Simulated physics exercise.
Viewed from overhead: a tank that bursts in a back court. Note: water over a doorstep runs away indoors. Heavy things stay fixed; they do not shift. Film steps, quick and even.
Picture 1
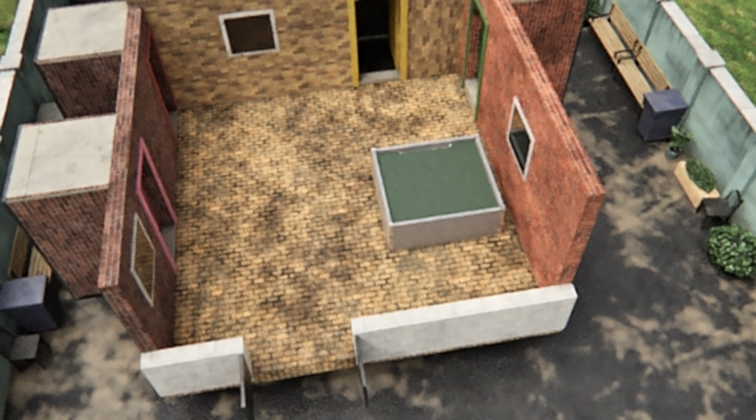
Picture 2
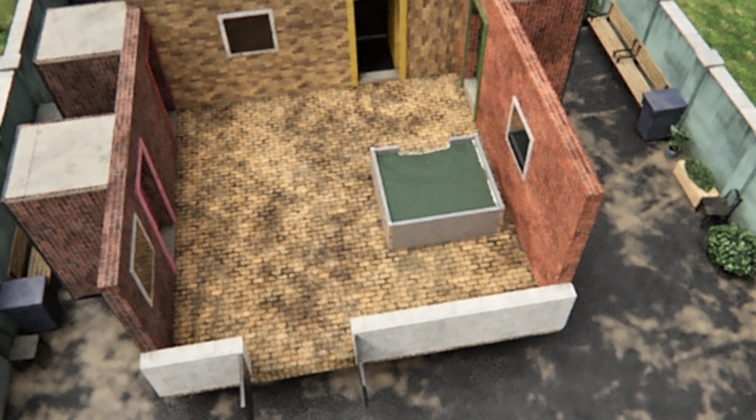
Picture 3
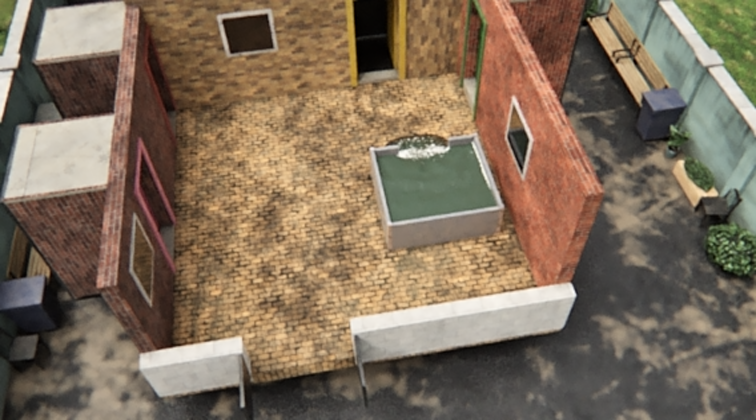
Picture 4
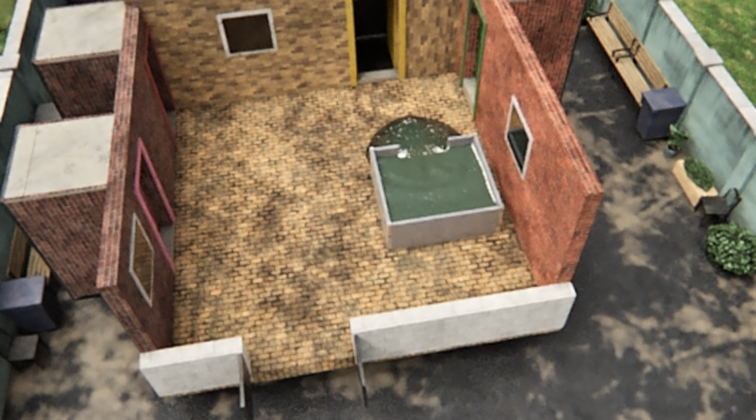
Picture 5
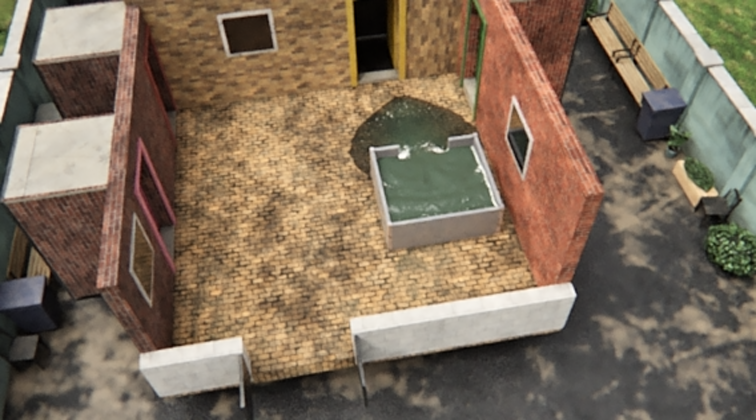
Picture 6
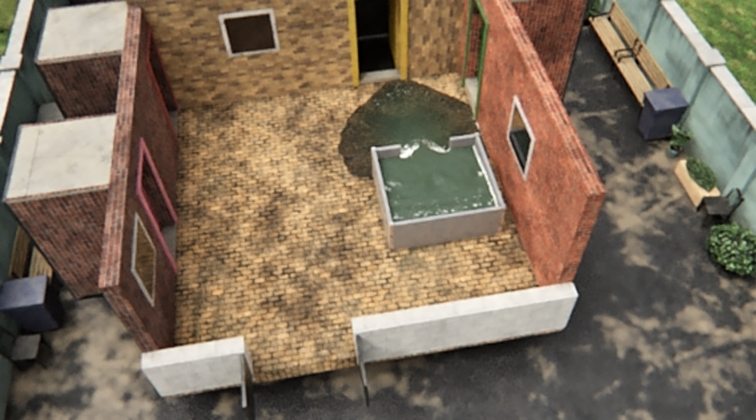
Water bursts through a gap in the far side of a low, pale-walled tank of dark green water, in a back court seen from high overhead by a still camera. The tank sits toward the right on tan brick paving, between red brick walls, with a yellow-framed doorway behind. Foaming at the gap, the water spreads quickly backward and leftward in a dark, rounded sheet while the tank's surface ripples.
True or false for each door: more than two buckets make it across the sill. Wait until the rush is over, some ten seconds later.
Pink door: False; yellow door: True; red door: True; green door: False.
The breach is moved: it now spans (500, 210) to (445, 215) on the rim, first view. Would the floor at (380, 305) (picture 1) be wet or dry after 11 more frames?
Verdict: Awash.
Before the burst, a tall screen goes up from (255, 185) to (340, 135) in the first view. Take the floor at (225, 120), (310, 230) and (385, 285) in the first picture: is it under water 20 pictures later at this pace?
Taking the points in turn, they are inundated, high and dry and high and dry.
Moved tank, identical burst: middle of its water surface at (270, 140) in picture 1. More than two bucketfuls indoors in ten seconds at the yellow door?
Yellow falls short.
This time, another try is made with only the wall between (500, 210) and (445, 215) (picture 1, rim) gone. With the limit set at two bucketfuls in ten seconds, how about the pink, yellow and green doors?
Pink door exceeds the limit, yellow door stays within the limit, green door stays within the limit.
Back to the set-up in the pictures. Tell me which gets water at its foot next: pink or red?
The red-painted one.
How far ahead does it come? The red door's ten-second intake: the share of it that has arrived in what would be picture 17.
About 0 per cent.
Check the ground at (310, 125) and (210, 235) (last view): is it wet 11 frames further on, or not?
Result, in the order given: Wetted / not wetted.
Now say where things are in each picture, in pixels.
The water tank at (436, 181) is whole and still, in the first frame.
The front is at a hidden place, out from the gap on the water tank's far side, in the second frame.
The front is at (393, 143), out from the gap on the water tank's far side, in the third frame.
Water pours out on the water tank's far side and has run to (400, 122), in the fourth frame.
Water pours out on the water tank's far side and has run to (399, 99), in the fifth frame.
The front is at (404, 81), out from the gap on the water tank's far side, in the sixth frame.
A moment on, water covers 20 % of the floor; the pink door not reached, the yellow door over two buckets in, the red door not reached, the green door wet at the sill, nothing in.
Next, water covers 25 % of the floor; the pink door not reached, the yellow door far over two buckets in, the red door not reached, the green door wet at the sill, nothing in.
Then, water covers 35 % of the floor; the pink door not reached, the yellow door far over two buckets in, the red door under two buckets in, the green door wet at the sill, nothing in.
Later, water covers 55 % of the floor; the pink door wet at the sill, nothing in, the yellow door far over two buckets in, the red door far over two buckets in, the green door under two buckets in.
In the end, water covers 80 % of the floor; the pink door wet at the sill, nothing in, the yellow door far over two buckets in, the red door far over two buckets in, the green door under two buckets in.
